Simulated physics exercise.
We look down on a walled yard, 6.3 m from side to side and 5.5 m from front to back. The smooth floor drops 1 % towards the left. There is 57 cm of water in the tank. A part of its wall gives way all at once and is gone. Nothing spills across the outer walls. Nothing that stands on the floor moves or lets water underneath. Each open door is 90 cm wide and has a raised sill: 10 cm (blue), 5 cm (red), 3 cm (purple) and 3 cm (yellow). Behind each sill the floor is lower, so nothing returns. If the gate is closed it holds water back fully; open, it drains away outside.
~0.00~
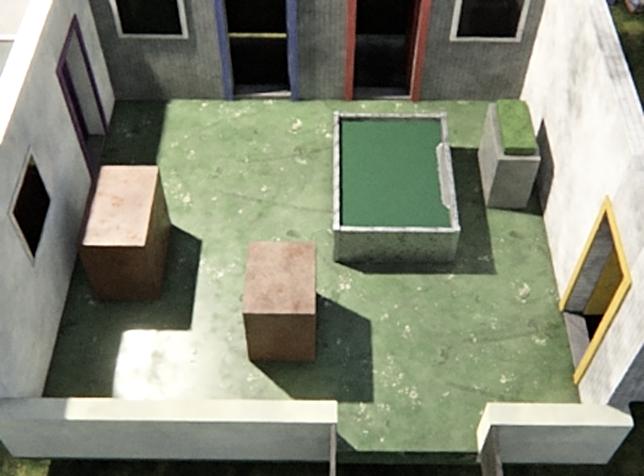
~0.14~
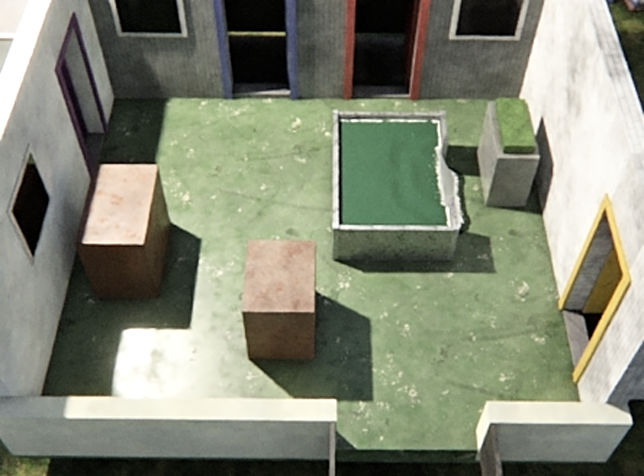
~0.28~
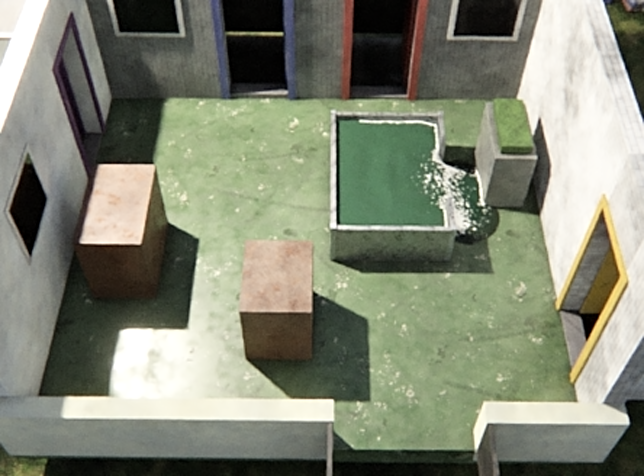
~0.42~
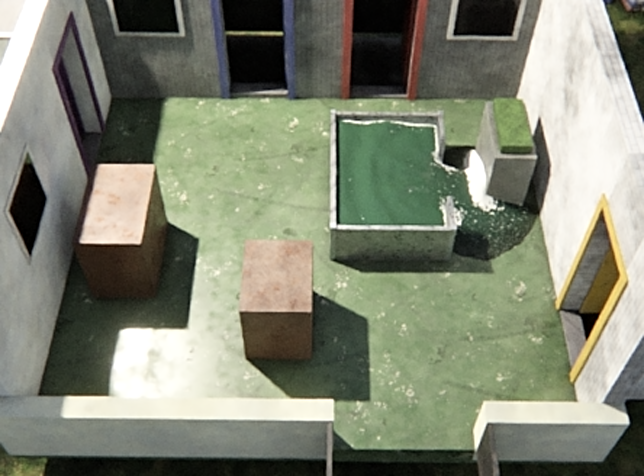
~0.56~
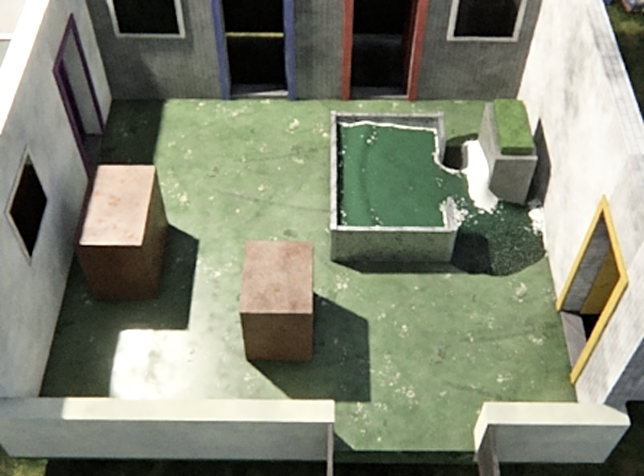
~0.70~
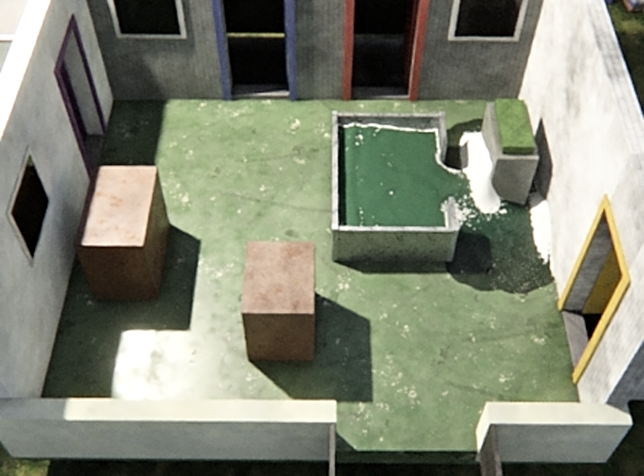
Water pours through a gap in the tank's right wall and spreads around the grass-topped block.
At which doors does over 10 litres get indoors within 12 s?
Door by door: At the blue door it stays under the limit; at the red door it exceeds the limit; at the purple door it goes over the limit; at the yellow door it goes over the limit.
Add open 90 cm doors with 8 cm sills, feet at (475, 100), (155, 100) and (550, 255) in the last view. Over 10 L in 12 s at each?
In that order: Past it, under, over.
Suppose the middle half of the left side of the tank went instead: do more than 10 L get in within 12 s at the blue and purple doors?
Then: Blue under, purple above.
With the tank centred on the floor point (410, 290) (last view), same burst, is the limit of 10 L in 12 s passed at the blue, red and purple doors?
Then: Blue below, red not over, purple over.
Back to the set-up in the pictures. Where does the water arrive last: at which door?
Last comes the purple one.
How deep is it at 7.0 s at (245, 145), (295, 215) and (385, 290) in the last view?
About 2, 1 and 2 cm.
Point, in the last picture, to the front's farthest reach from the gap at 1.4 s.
Near (561, 374).
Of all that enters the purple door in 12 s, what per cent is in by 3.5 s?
Some 0 per cent by then.
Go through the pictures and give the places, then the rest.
In the first frame, still water, 57 cm deep, in the tank at (393, 173).
In the second frame, the front is at a hidden place, 0.6 m from the gap at (443, 191); 0.2 m2 of floor is under water; 57 cm left at the back of the tank.
In the third frame, water pours out at (440, 193) and has run 0.8 m, to (487, 231); typically 12 cm deep outside, 57 cm at the tank's back.
In the fourth frame, water pours out at (440, 192) and has run 1.3 m, to (529, 217); typically 9 cm deep outside, 54 cm at the tank's back.
In the fifth frame, water pours out at (440, 193) and has run 1.6 m, to (544, 249); typically 7 cm deep outside, 48 cm at the tank's back.
In the sixth frame, the front is at (551, 275), 1.8 m from the gap at (442, 192); 2.0 m2 of floor is under water; 49 cm left at the back of the tank.
After 1.4 s water covers 15 % of the floor and is deepest (40 cm) near (474, 191); blue door not reached, red door 7 cm at the sill, 0 L in, purple door not reached, yellow door 7 cm at the sill, 0 L in.
After 2.2 s water covers 25 % of the floor and is deepest (27 cm) near (556, 431); blue door not reached, red door 9 cm at the sill, 9 L in, purple door not reached, yellow door 8 cm at the sill, 7 L in.
After 3.5 s water covers 45 % of the floor and is deepest (22 cm) near (474, 191); blue door 3 cm at the sill, 0 L in, red door 9 cm at the sill, 19 L in, purple door not reached, yellow door 6 cm at the sill, 18 L in.
After 7.0 s water covers 75 % of the floor and is deepest (10 cm) near (476, 201); blue door 4 cm at the sill, 0 L in, red door 6 cm at the sill, 46 L in, purple door 8 cm at the sill, 28 L in, yellow door 5 cm at the sill, 37 L in.
After 12.0 s water covers 95 % of the floor and is deepest (8 cm) near (48, 372); blue door 3 cm at the sill, 0 L in, red door 3 cm at the sill, 49 L in, purple door 7 cm at the sill, 86 L in, yellow door 4 cm at the sill, 44 L in.
